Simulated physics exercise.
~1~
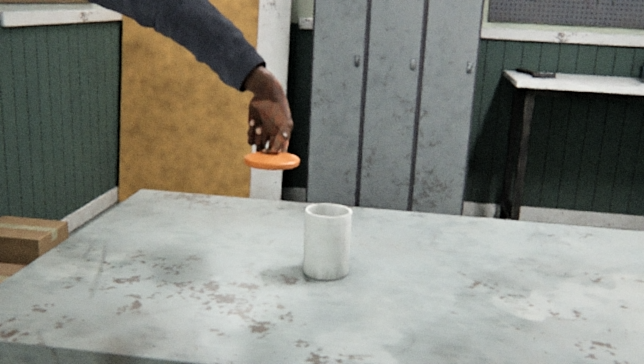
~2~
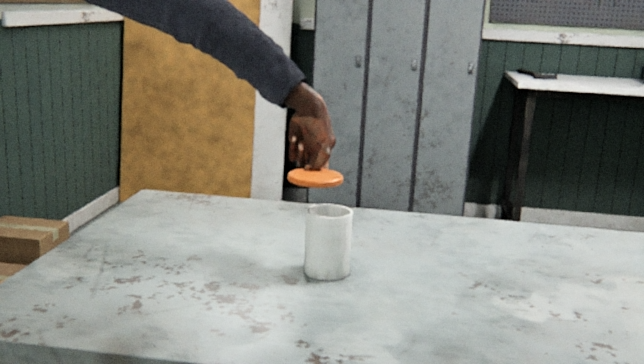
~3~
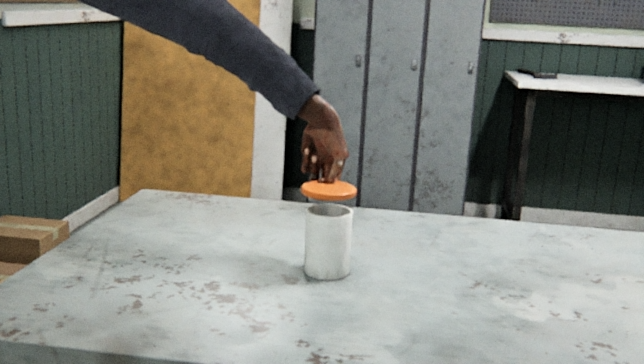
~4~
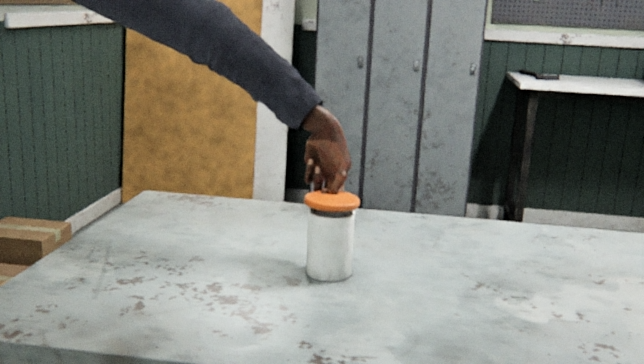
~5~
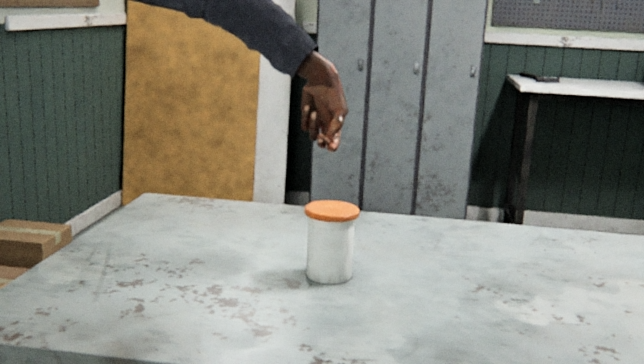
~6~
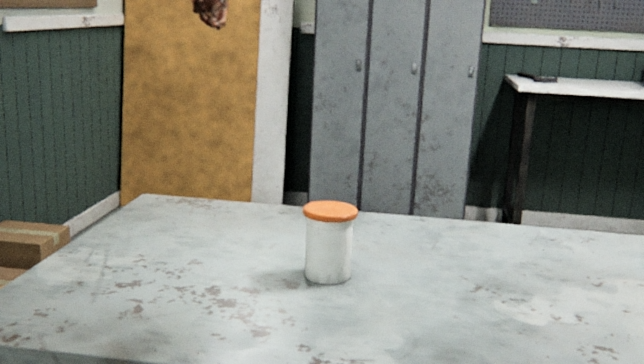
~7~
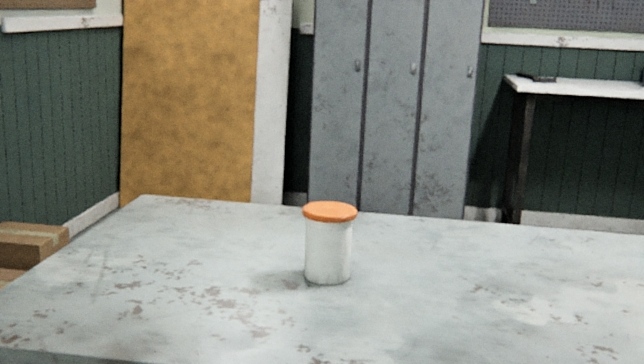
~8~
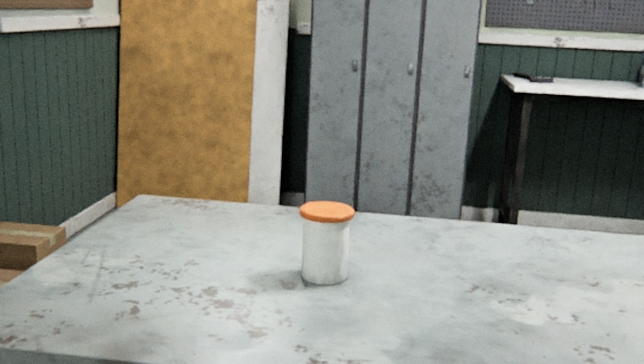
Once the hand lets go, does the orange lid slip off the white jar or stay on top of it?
The orange lid stays on top, resting level on the rim and covering the jar after the hand has gone.
